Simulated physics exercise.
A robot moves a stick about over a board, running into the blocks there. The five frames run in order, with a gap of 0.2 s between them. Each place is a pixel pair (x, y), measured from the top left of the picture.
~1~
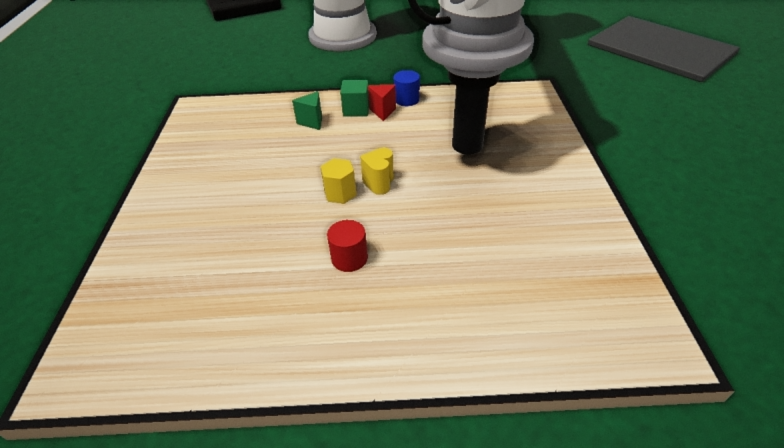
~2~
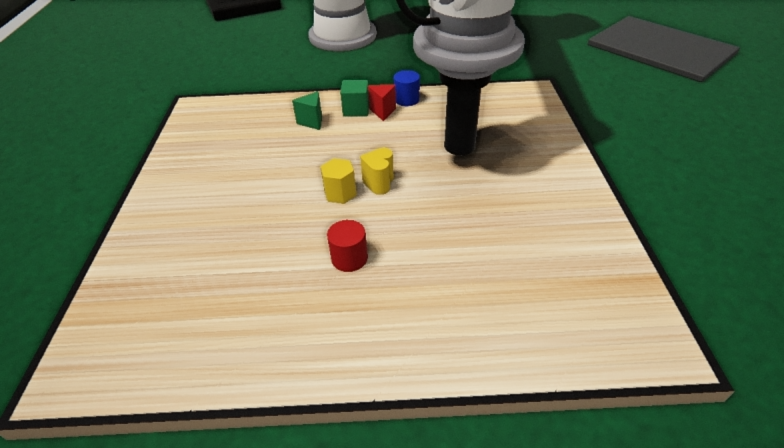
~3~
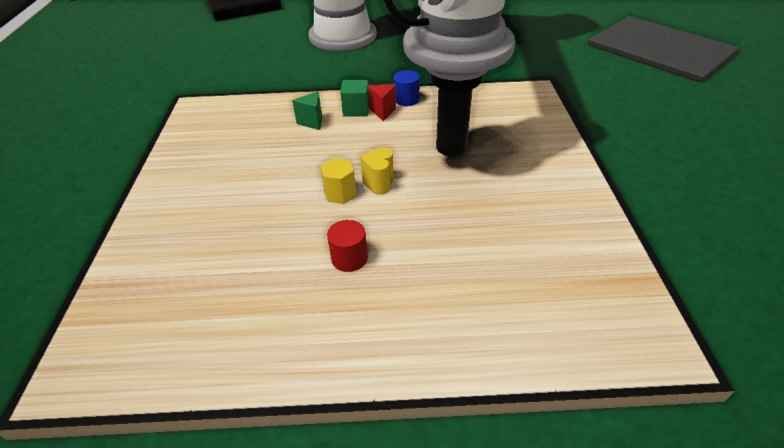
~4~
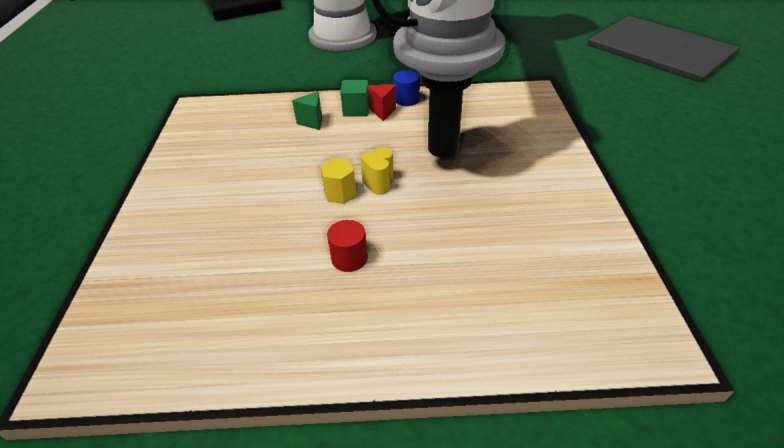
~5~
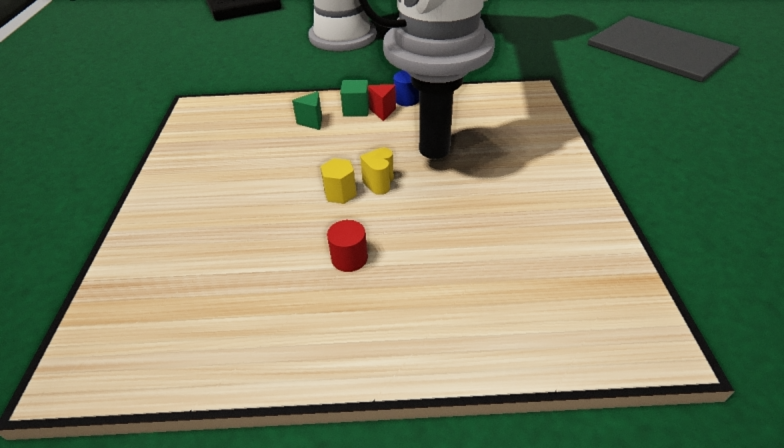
On a wooden board set on a green surface, a robot arm's black stick slid slowly left toward two yellow blocks, while they and the red, green and blue blocks all stayed still.
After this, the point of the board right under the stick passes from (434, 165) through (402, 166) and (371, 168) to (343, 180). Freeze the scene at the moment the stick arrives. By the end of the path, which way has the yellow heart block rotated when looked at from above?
Rotates counter-clockwise.
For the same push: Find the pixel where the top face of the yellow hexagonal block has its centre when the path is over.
Located at (321, 178).
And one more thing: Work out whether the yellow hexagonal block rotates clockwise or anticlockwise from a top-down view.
It swings round clockwise.
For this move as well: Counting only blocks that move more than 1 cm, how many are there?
It looks like two blocks will be pushed more than about 1 cm.
One third of the way, stick (402, 151); nothing pushed yet.
Two thirds of the way, stick (369, 153); yellow hexagonal block (335, 169); yellow heart block (365, 163), turned 60° anticlockwise.
At the end, stick (341, 165); yellow hexagonal block (321, 178), turned 40° clockwise; yellow heart block (355, 169), turned 135° anticlockwise.
